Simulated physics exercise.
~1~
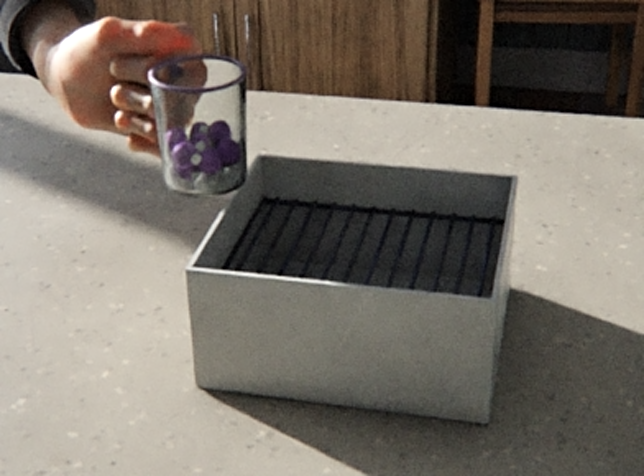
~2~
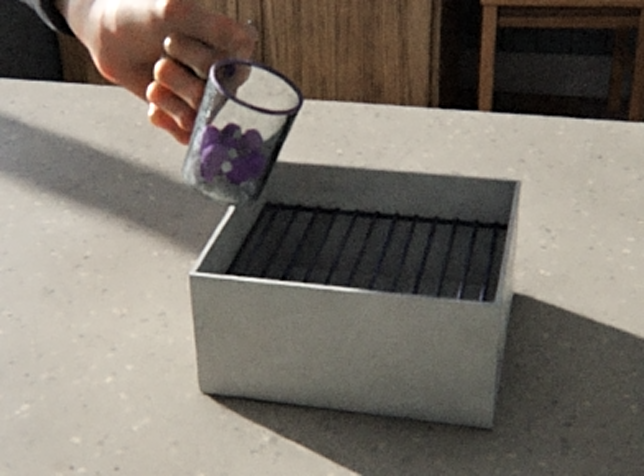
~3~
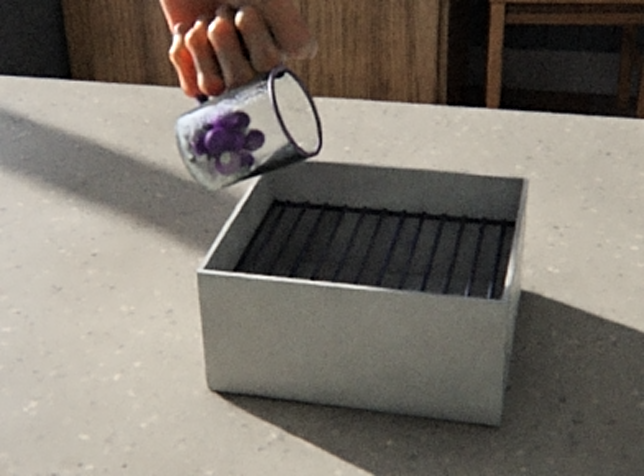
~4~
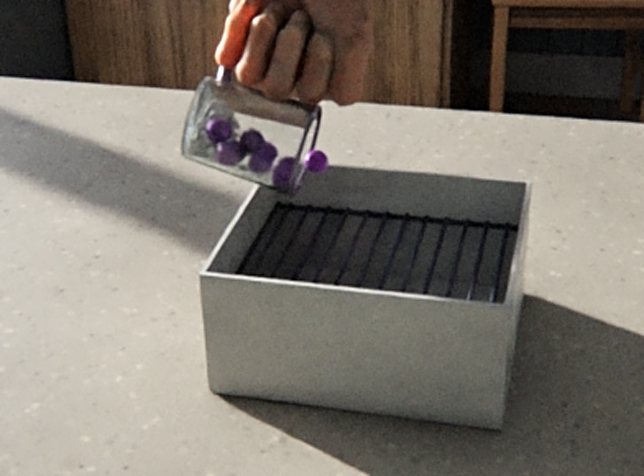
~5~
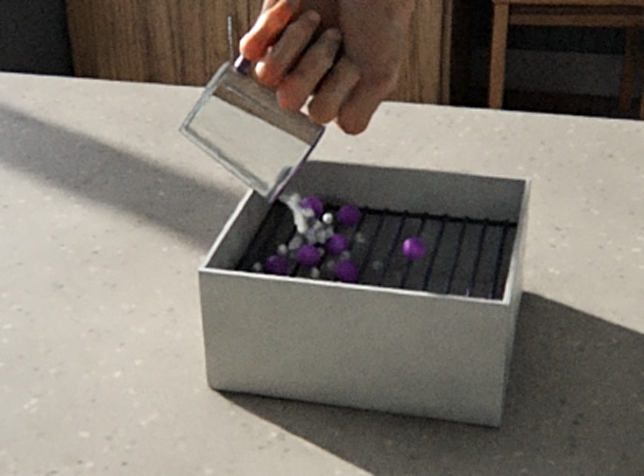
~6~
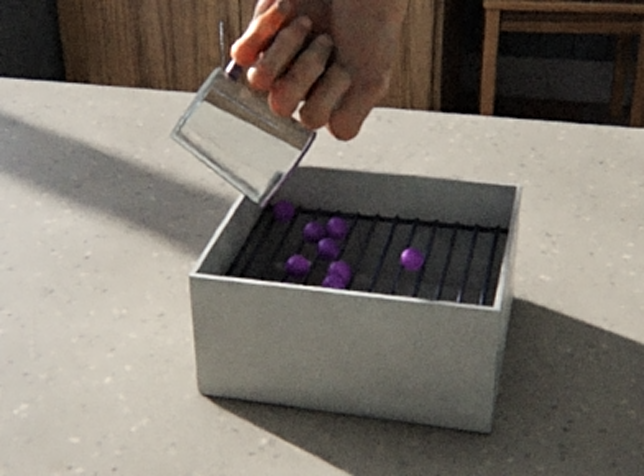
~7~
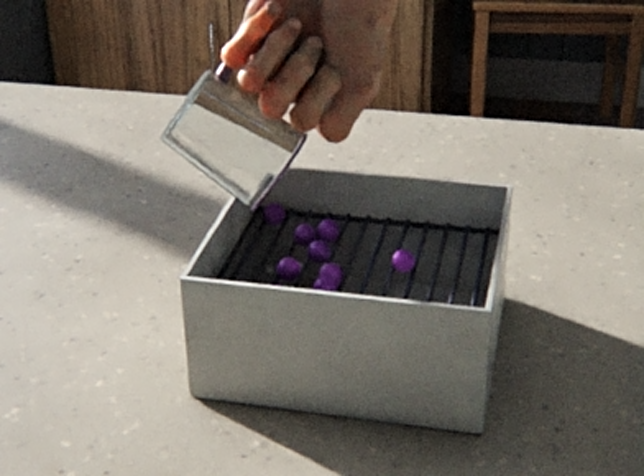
A hand tilts a clear cup of purple and white pieces over a grey box with a dark wire rack, tipping it until everything spills out. The purple balls come to rest scattered on the wires, while the small white pieces drop through out of sight.
